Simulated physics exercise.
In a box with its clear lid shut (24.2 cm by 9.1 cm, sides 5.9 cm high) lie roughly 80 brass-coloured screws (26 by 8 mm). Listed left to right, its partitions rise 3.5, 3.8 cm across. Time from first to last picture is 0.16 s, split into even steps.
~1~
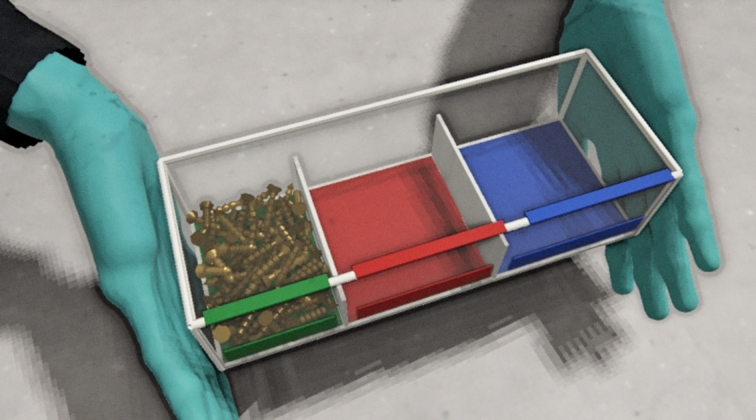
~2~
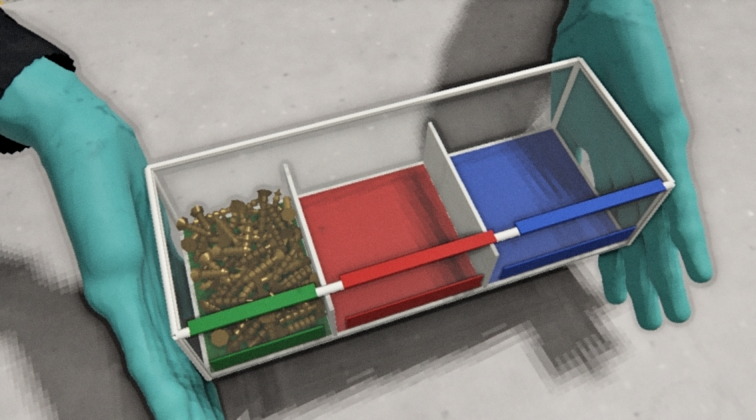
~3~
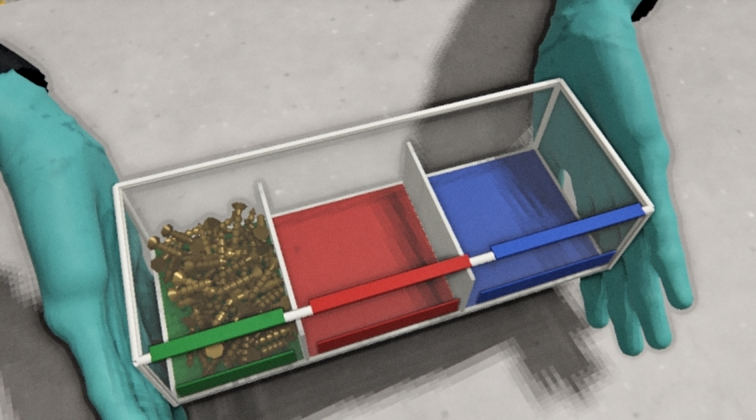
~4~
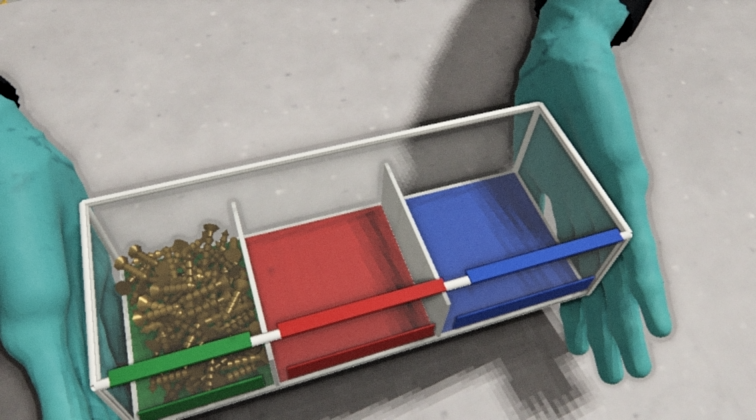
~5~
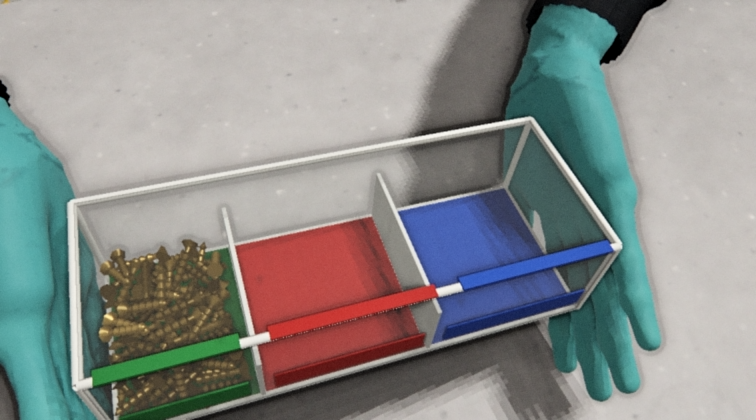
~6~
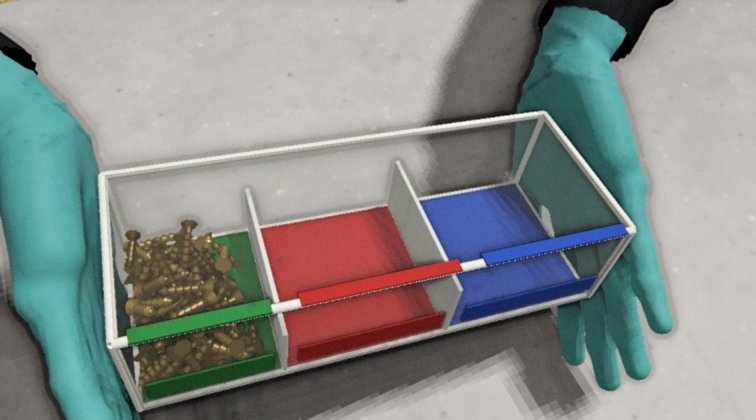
At the start, two teal hands hold a clear box with green, red and blue sections, brass-coloured screws heaped in the green one at left. The hands shift the box left and toward the viewer, then move it partway back as it tilts slightly, the screws staying in the green section.
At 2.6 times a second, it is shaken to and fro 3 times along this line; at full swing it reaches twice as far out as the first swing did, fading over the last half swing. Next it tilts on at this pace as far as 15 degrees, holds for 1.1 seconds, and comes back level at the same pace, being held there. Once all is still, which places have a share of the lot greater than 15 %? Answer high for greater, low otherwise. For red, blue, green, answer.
Red: High, blue: Low, green: High.
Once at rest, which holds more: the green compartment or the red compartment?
The larger share is in the green compartment.
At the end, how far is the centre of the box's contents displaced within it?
Around 4.0 centimetres.
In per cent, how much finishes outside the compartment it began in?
I'd put it at about 35 percent.
Then, 0.48 s after the last picture, tilt 15 degrees; red 15 %, green 80 %; middle of all pieces near (395, 147).
Then, 0.89 s after the last picture, tilt 15 degrees; red 25 %, blue 5 %, green 70 %; middle of all pieces near (378, 165).
Then, 1.26 s after the last picture, tilt 14 degrees; red 30 %, blue 5 %, green 65 %; middle of all pieces near (314, 224).
Then, 1.61 s after the last picture, tilt 0 degrees; red 30 %, blue 5 %, green 65 %; middle of all pieces near (322, 227).
In the end, red 30 %, blue 5 %, green 65 %.
